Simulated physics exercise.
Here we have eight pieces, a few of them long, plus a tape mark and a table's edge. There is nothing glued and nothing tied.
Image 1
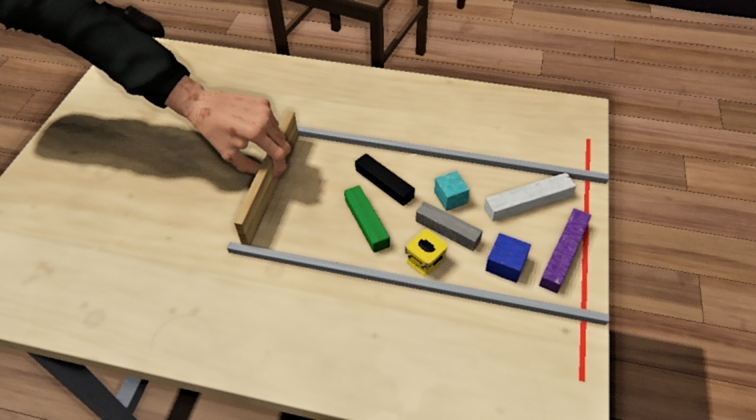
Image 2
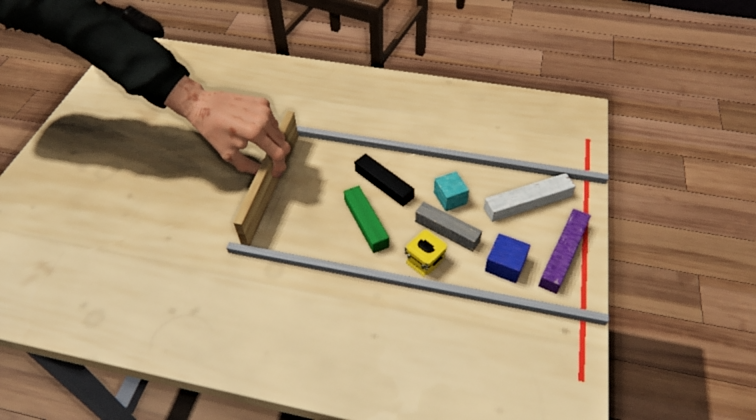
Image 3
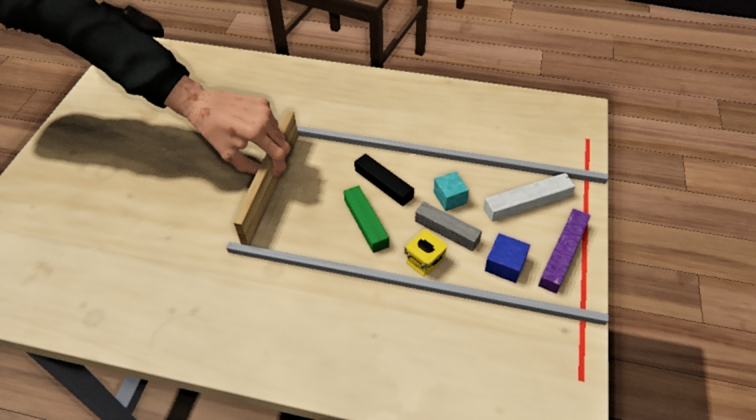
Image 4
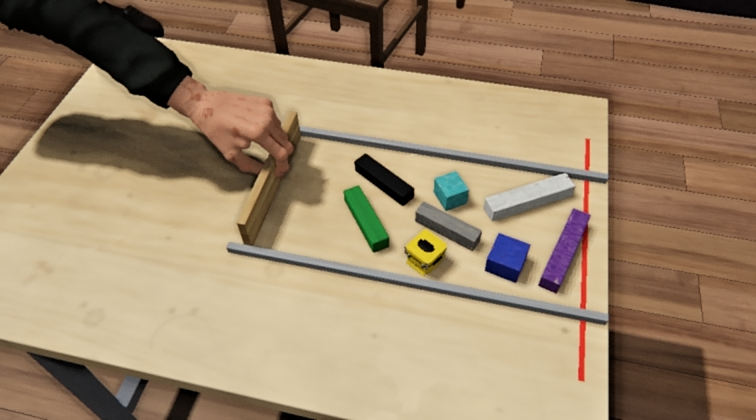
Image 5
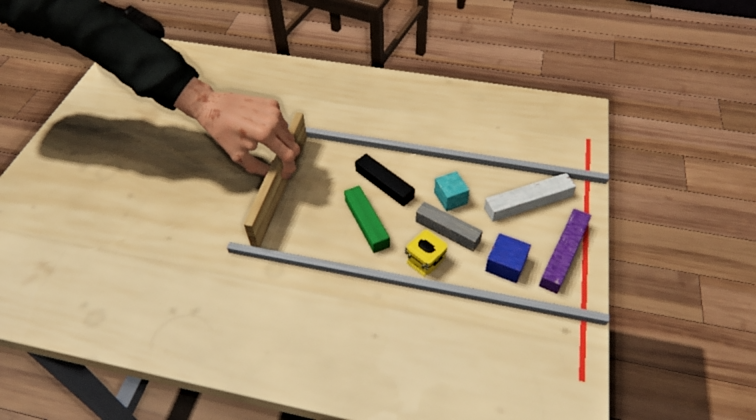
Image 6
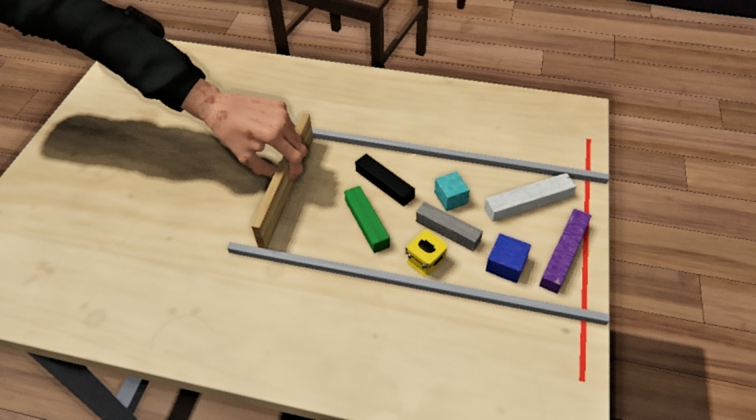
A hand gripping a wooden board stays almost still at first, at the left end of two grey rails on a table. Then it slides the board slightly right toward the scattered coloured blocks and bars, without touching them, while the purple bar stays beside the red tape line.
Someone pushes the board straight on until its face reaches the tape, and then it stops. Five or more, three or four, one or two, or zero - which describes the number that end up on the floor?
The board is going to sweep off at least five.
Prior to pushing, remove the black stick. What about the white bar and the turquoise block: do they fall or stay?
Outcome for the white bar: It drops; for the turquoise block: It stays.
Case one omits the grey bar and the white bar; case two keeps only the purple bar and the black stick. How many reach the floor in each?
In order, the numbers are 5 and 4.
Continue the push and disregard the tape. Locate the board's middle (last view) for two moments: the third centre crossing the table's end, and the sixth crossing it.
At (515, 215) for the third, at (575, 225) for the sixth.
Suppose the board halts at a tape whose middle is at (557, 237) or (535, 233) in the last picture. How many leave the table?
Try by try, 3 and 3.
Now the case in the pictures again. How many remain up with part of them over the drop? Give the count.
Count: 1.
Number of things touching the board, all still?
The count in contact is 2.
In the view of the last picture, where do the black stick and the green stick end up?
The black stick settles near (609, 217); as for the green stick, near (597, 261).
Soon after, none off yet; purple bar at rest near (566, 250); white bar at rest near (530, 197); blue block at rest near (508, 258).
After that, none off yet; purple bar displaced a little near (585, 256); white bar displaced a little near (564, 199); blue block displaced about its own width near (553, 274).
And then, one off so far; purple bar on its way down near (610, 323); white bar on its side near (622, 210); blue block tilting well over near (632, 320).
In the end, the number that fall off is five or more; gone, yellow case, turquoise block, grey bar, blue block, white bar and purple bar.
